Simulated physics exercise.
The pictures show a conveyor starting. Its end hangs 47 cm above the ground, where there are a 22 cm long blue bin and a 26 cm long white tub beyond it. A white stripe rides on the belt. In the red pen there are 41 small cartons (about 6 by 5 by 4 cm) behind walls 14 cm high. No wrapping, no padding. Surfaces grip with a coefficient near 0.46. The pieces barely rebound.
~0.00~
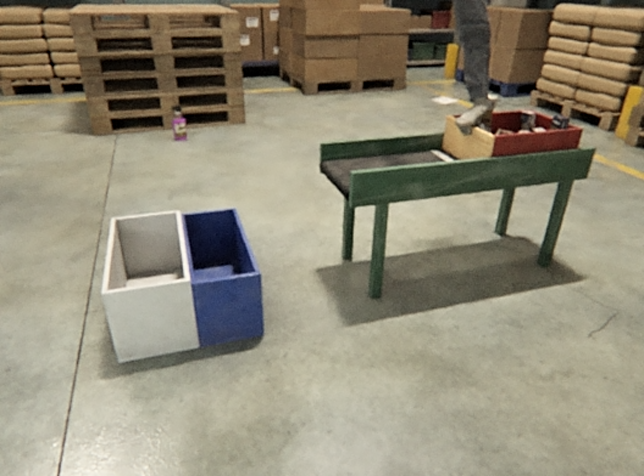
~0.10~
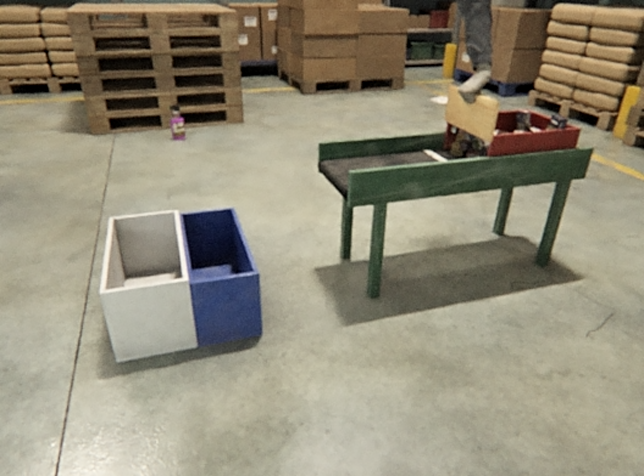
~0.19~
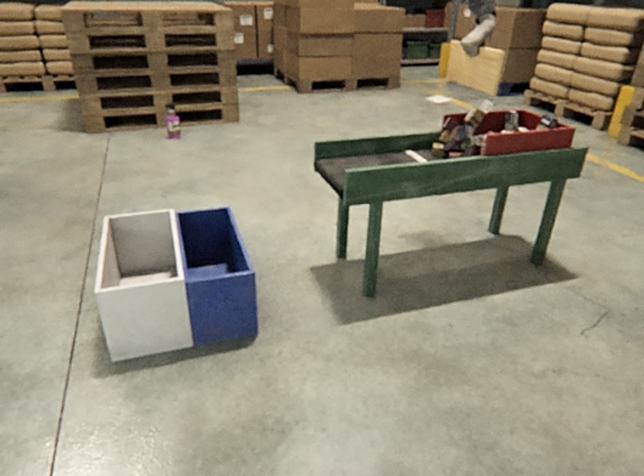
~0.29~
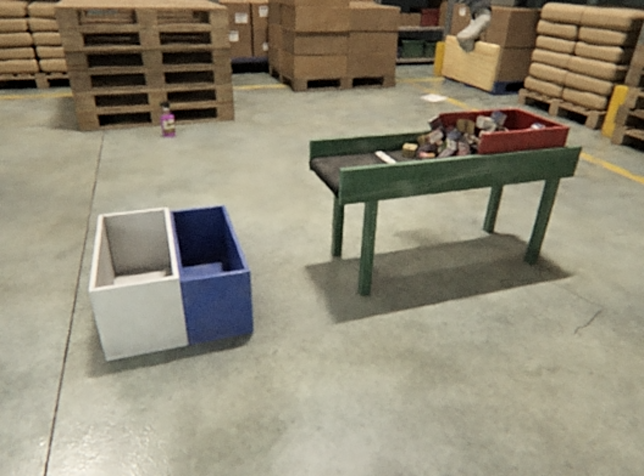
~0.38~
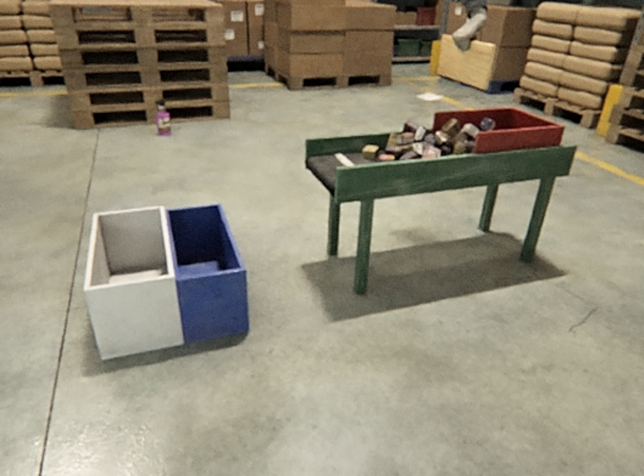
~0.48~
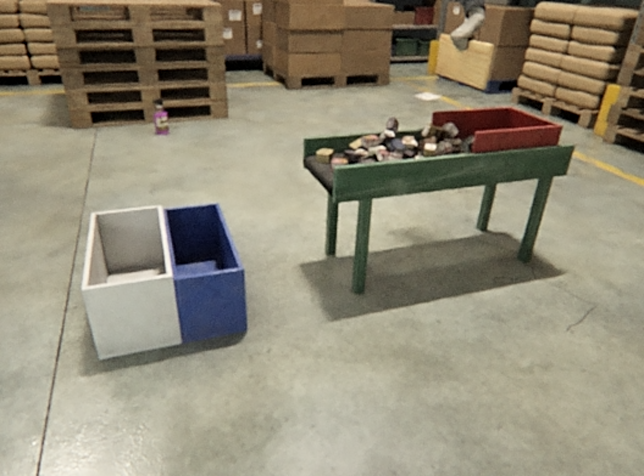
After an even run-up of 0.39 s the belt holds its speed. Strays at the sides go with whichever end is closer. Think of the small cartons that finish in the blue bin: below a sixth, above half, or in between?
In the end over half of them are in the blue bin.
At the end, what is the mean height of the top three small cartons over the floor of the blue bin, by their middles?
About 15 cm.
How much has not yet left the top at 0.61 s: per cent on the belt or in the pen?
About 80 per cent.
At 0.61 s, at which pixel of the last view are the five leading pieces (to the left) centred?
Near (283, 171).
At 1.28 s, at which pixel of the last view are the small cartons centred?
Near (197, 275).
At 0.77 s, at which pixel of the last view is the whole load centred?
At about (268, 177).
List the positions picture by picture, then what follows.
In the first picture (places track the rim corner closest to us here), red pen (494, 136); blue bin (195, 283); belt travel 0 cm; all still inside.
Red pen (492, 136); belt travel 2 cm, in the second picture.
Red pen (488, 135); belt travel 9 cm; 3 out, the lowest carton at (457, 158), in the third picture.
Red pen (483, 134); belt travel 21 cm; 11 out, the lowest carton at (427, 159), in the fourth picture.
Red pen (478, 133); belt travel 37 cm; 24 out, in the fifth picture.
Red pen (476, 132); blue bin (177, 278); belt travel 56 cm; 33 out, in the sixth picture.
After 0.61 s, 2 still in the red pen, 30 on the belt and 9 in the air.
After 0.77 s, 2 in the blue bin, 10 on the belt and 29 in the air.
After 0.99 s, 31 in the blue bin, 1 on the belt and 9 in the air.
Outcome (at 1.28 s), 41 in the blue bin. Asked share, 41 of 41, 100 per cent.
